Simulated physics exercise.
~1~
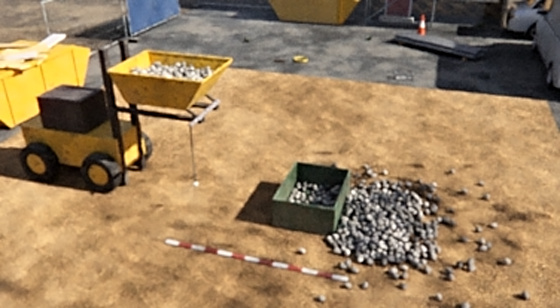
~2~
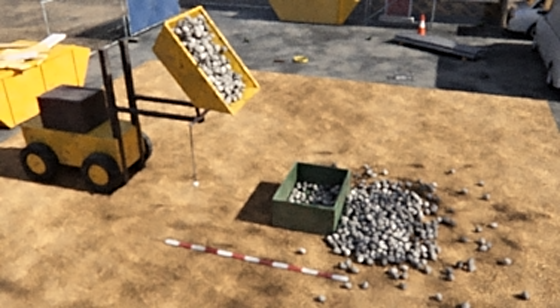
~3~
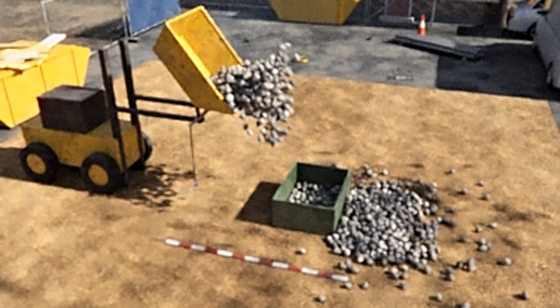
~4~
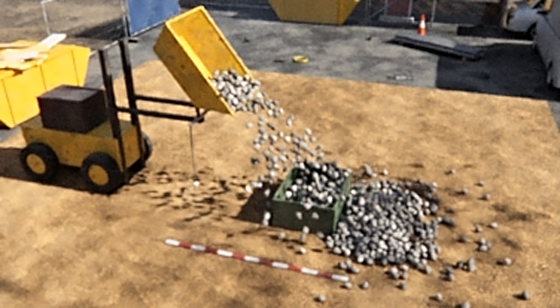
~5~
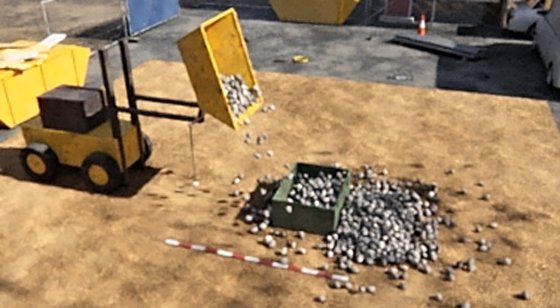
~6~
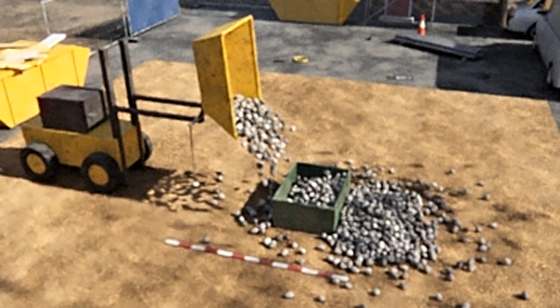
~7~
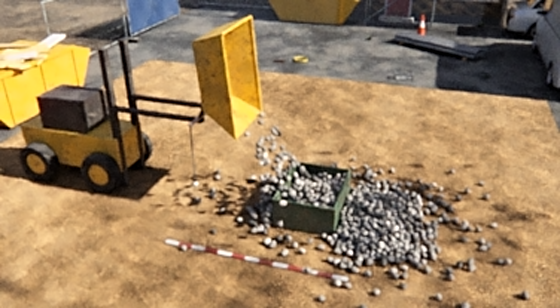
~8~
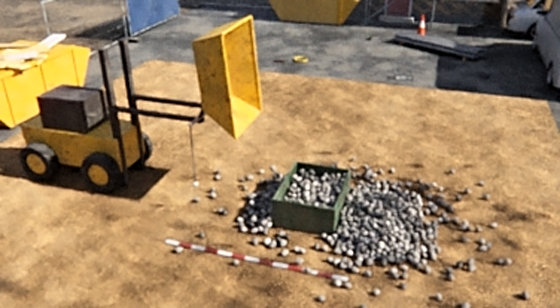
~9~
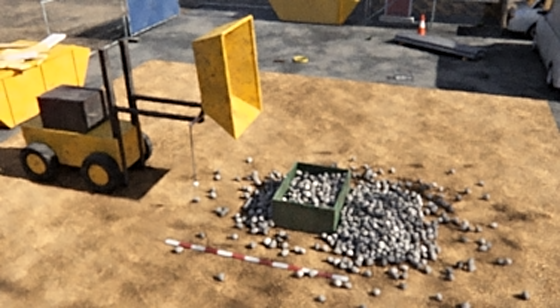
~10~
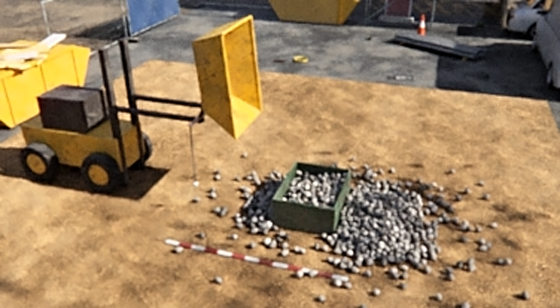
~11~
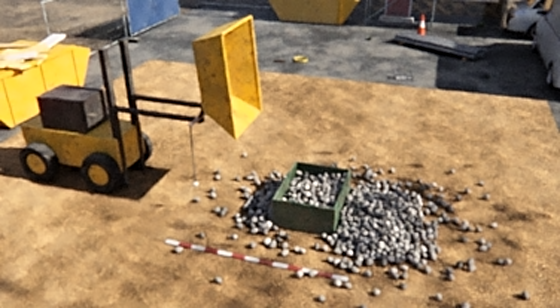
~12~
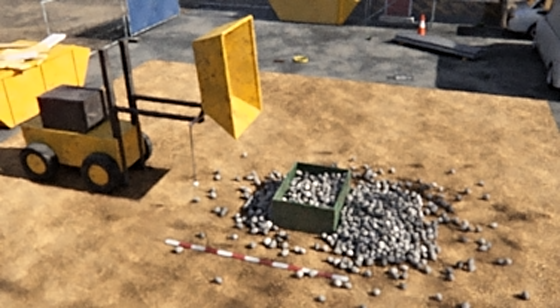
A yellow forklift tips its raised skip of rounded grey stones steeply, pauses, then tips it further, pouring them into and around a green bin beside an earlier heap. The skip ends empty and nearly upright, with the bin filled and stones scattered on the sandy ground around it.
